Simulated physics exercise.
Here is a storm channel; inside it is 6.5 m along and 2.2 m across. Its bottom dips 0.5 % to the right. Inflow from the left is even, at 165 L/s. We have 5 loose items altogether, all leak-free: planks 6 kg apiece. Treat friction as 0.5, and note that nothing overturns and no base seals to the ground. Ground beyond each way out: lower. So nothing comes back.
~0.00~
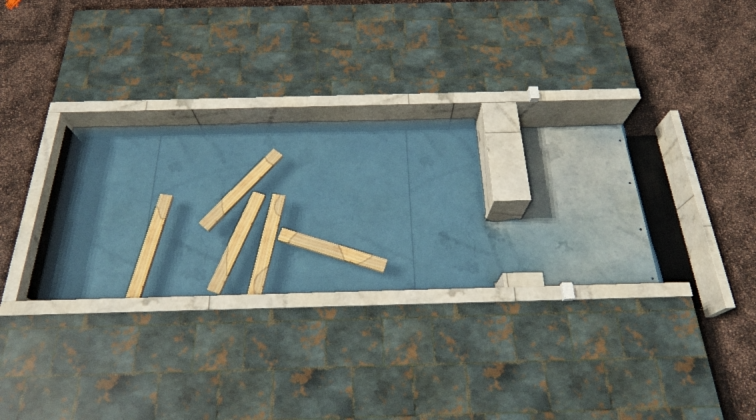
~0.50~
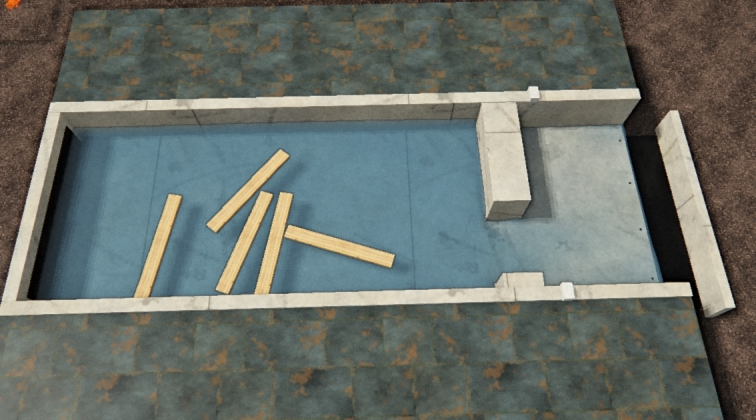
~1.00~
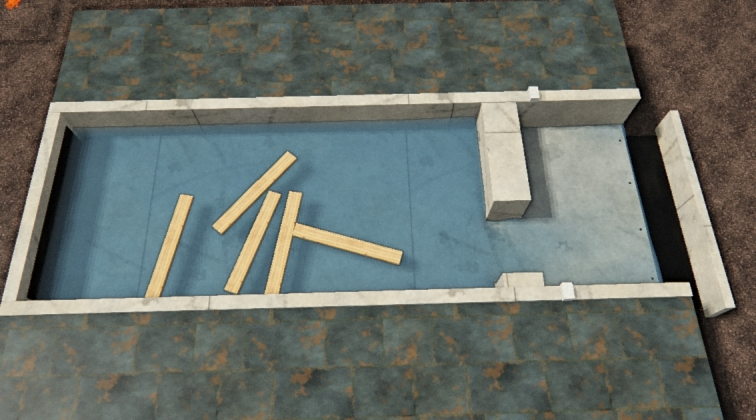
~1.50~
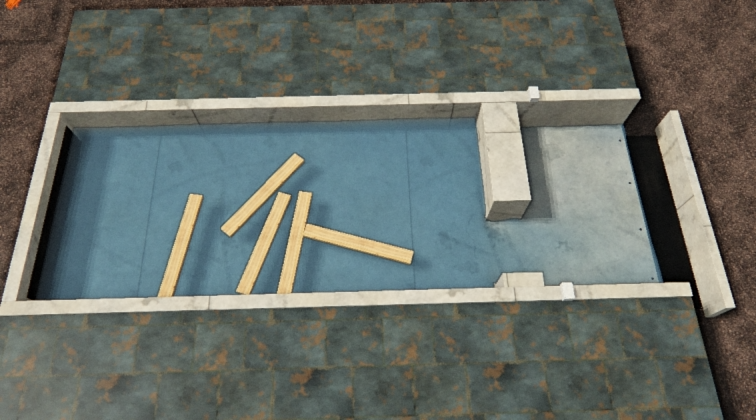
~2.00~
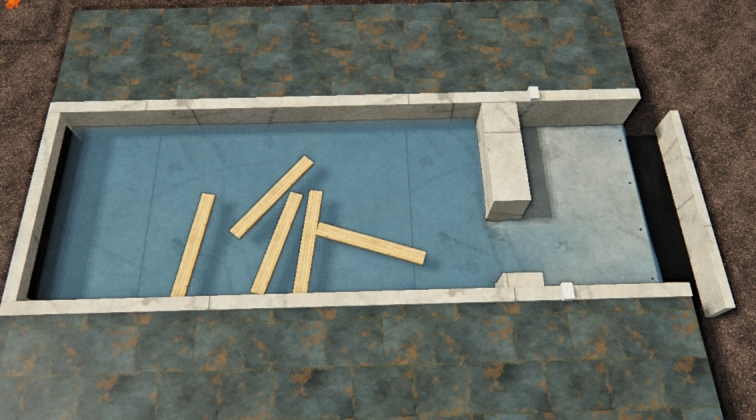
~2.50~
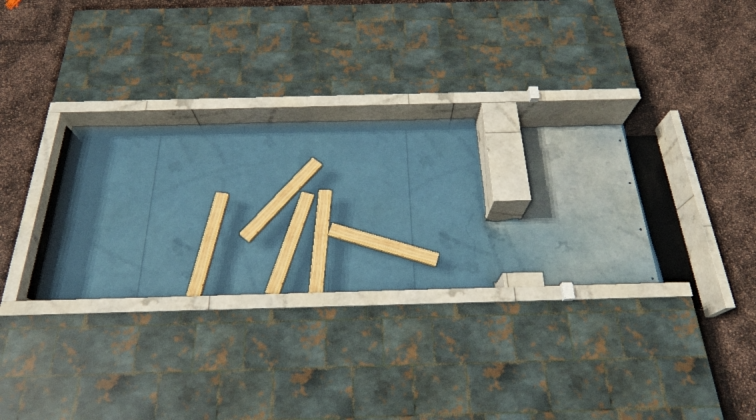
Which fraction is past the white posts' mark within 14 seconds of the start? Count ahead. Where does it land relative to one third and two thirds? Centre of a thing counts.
It lands below one third.
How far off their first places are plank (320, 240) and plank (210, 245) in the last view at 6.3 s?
Respectively 200 cm and 200 cm.
After 3.5 s 0 of 5 are over the mark; 5 afloat.
After 6.3 s 1 of 5 are over the mark; 4 afloat.
After 10.0 s 1 of 5 are over the mark; 4 afloat.
After 14.0 s 1 of 5 are over the mark; 4 afloat.
